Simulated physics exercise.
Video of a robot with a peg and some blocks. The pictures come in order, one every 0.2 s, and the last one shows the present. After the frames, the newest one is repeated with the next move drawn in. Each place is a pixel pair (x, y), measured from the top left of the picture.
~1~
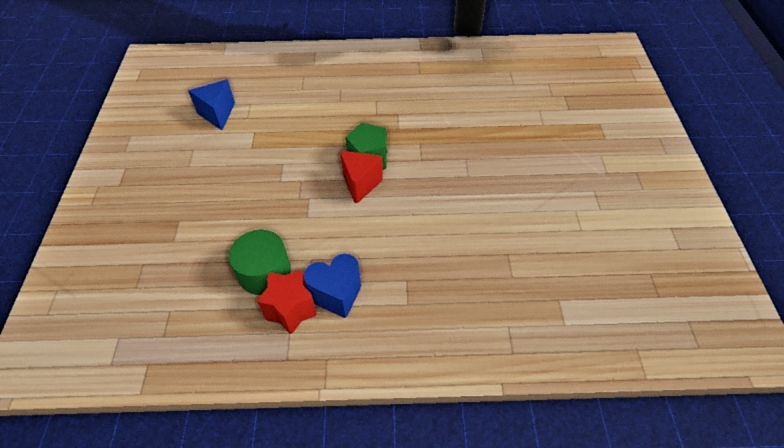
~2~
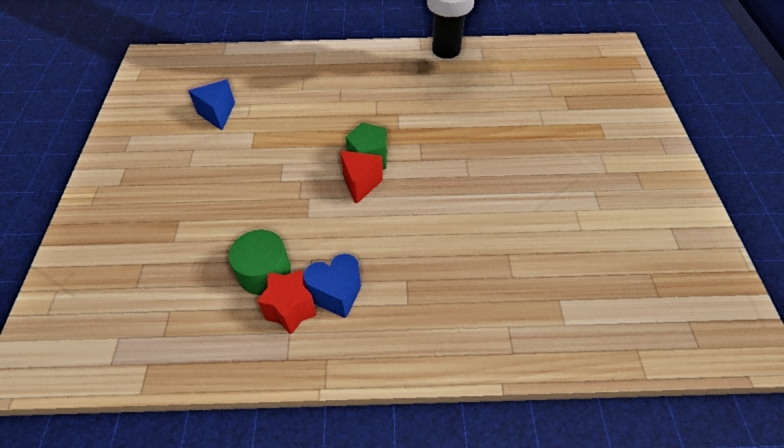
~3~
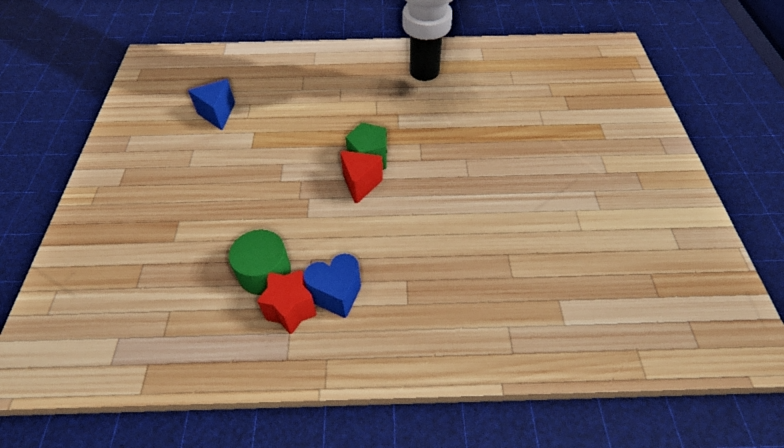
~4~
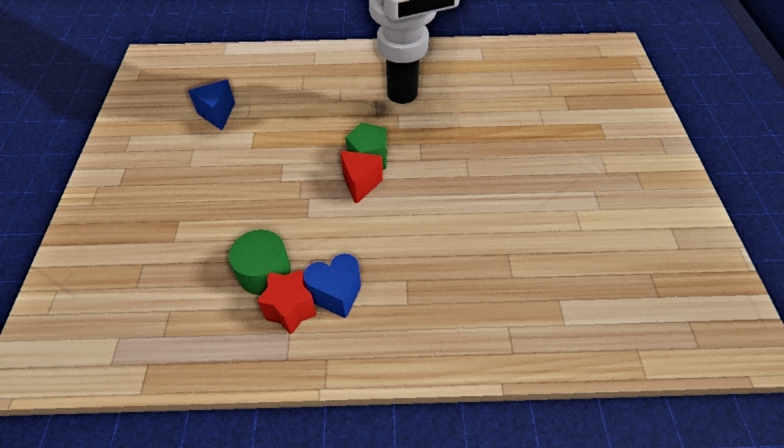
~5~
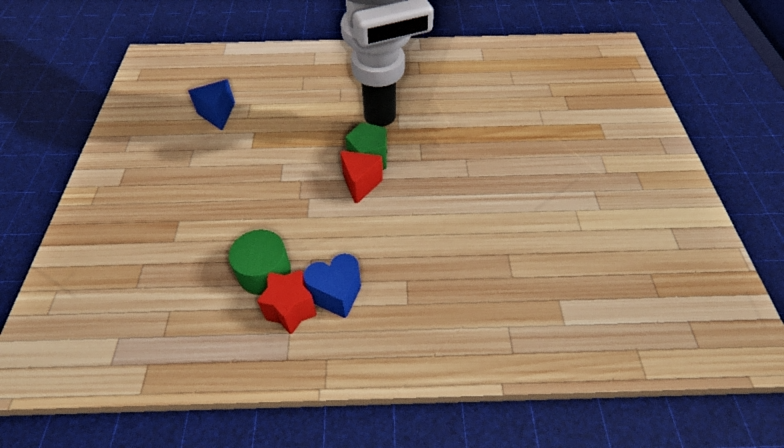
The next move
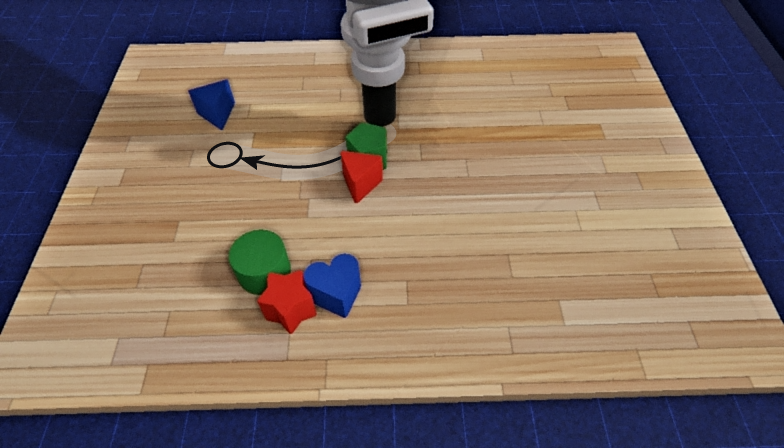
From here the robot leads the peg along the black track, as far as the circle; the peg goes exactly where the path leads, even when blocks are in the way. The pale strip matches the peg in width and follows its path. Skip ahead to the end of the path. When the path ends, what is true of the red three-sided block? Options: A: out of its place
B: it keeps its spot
A
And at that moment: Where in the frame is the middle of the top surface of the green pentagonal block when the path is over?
It ends at (344, 162).
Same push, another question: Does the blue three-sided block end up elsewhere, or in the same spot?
It keeps its position.
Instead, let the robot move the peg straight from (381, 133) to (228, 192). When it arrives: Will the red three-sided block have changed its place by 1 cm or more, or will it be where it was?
It is moved off its spot.
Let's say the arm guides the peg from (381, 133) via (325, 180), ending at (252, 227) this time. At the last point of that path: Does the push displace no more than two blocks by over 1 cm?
The answer is yes.
Path on the board, from (381, 133) via (336, 160) and (278, 166), ending at (225, 155).
The first path, step by step. One third of the way, peg at (333, 143); red three-sided block at (358, 188); green pentagonal block at (344, 162), turned 55° anticlockwise.
Two thirds of the way, peg at (273, 149); red three-sided block at (358, 188); green pentagonal block at (344, 162), turned 55° anticlockwise.
At the end, peg at (218, 138); blue three-sided block in place; red three-sided block at (358, 188); green pentagonal block at (344, 162), turned 55° anticlockwise.
